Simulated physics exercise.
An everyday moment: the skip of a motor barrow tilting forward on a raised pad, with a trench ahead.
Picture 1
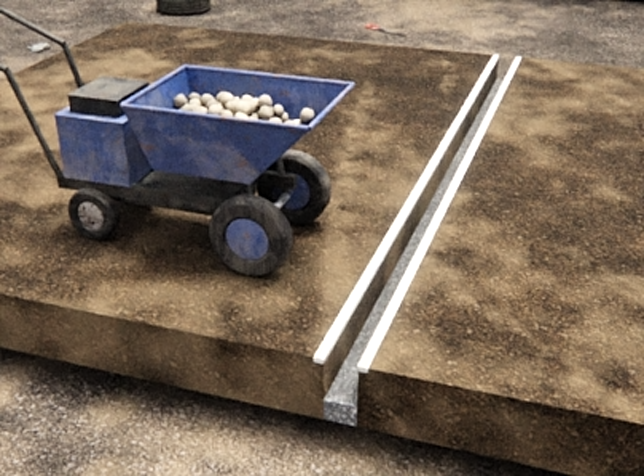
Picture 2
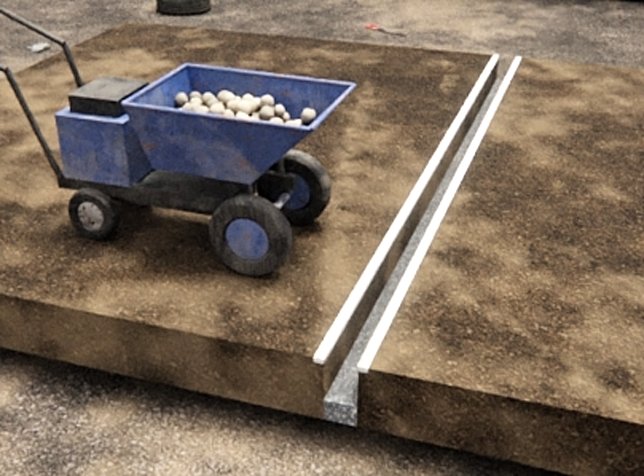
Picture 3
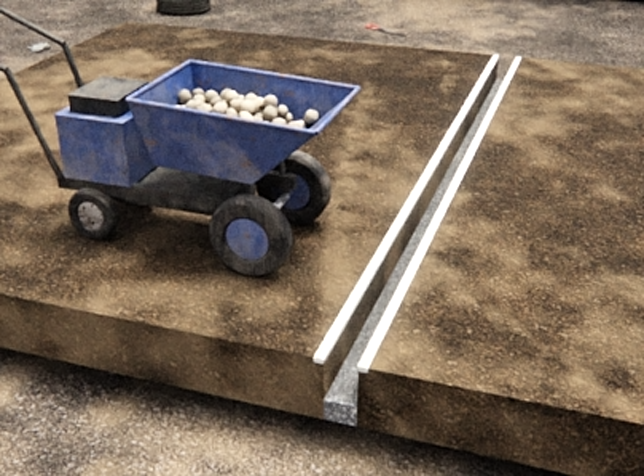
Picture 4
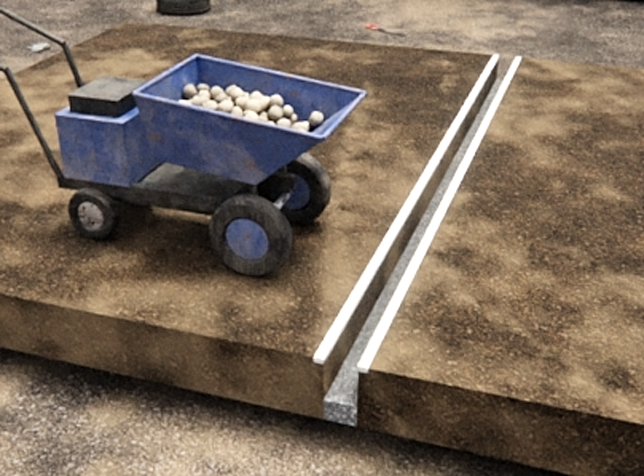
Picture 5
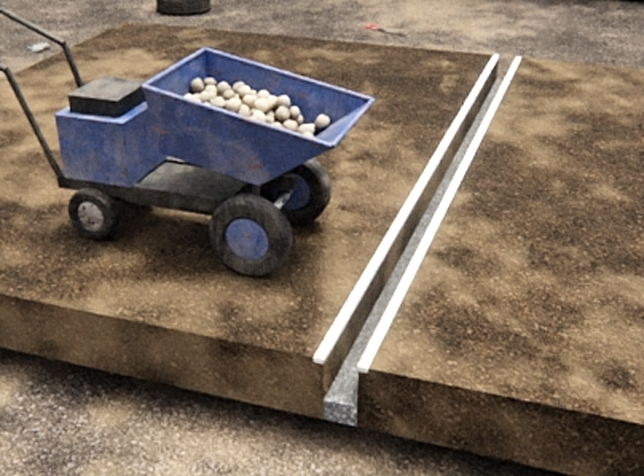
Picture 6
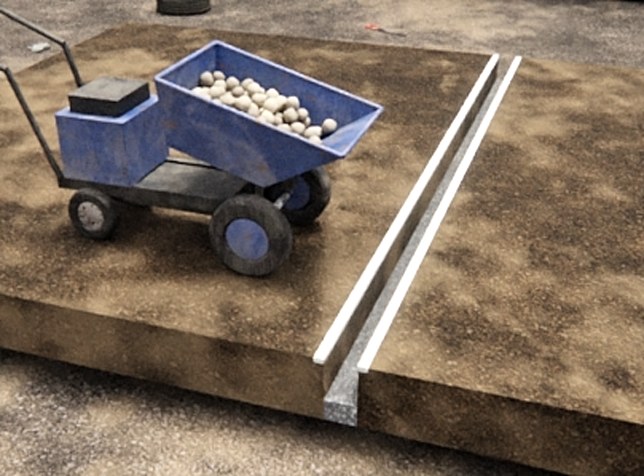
At first, a blue motor barrow with a skip of pale, rounded pebbles stands still on a raised brown pad, left of a narrow trench edged with white strips. The skip then tilts gradually forward to the right, its back rising and its lip lowering, while the wheels stay in place.
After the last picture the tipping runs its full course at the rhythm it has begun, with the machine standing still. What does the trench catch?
Between the edges lies under half of the load.
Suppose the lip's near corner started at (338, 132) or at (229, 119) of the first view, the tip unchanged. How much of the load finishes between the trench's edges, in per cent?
Near 0 % and 40 %.
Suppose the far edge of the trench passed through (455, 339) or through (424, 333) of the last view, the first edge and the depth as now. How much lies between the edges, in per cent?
About 100 and 90 per cent.
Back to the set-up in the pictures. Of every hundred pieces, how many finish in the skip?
About 25 per cent.
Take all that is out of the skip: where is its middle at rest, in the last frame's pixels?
Near (459, 268).
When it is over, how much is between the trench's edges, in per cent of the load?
It comes to 5 per cent or so.
Soon, skip tipped steeply; all in the skip.
A while on, skip tipped steeply; most in the skip; a stray few in or heaped over the trench; about a quarter beyond it.
Towards the end, skip tipped right over; about a quarter in the skip; a small part in or heaped over the trench; about two thirds beyond it.
Finally, skip tipped right over; about a quarter in the skip; a small part in or heaped over the trench; about two thirds beyond it.
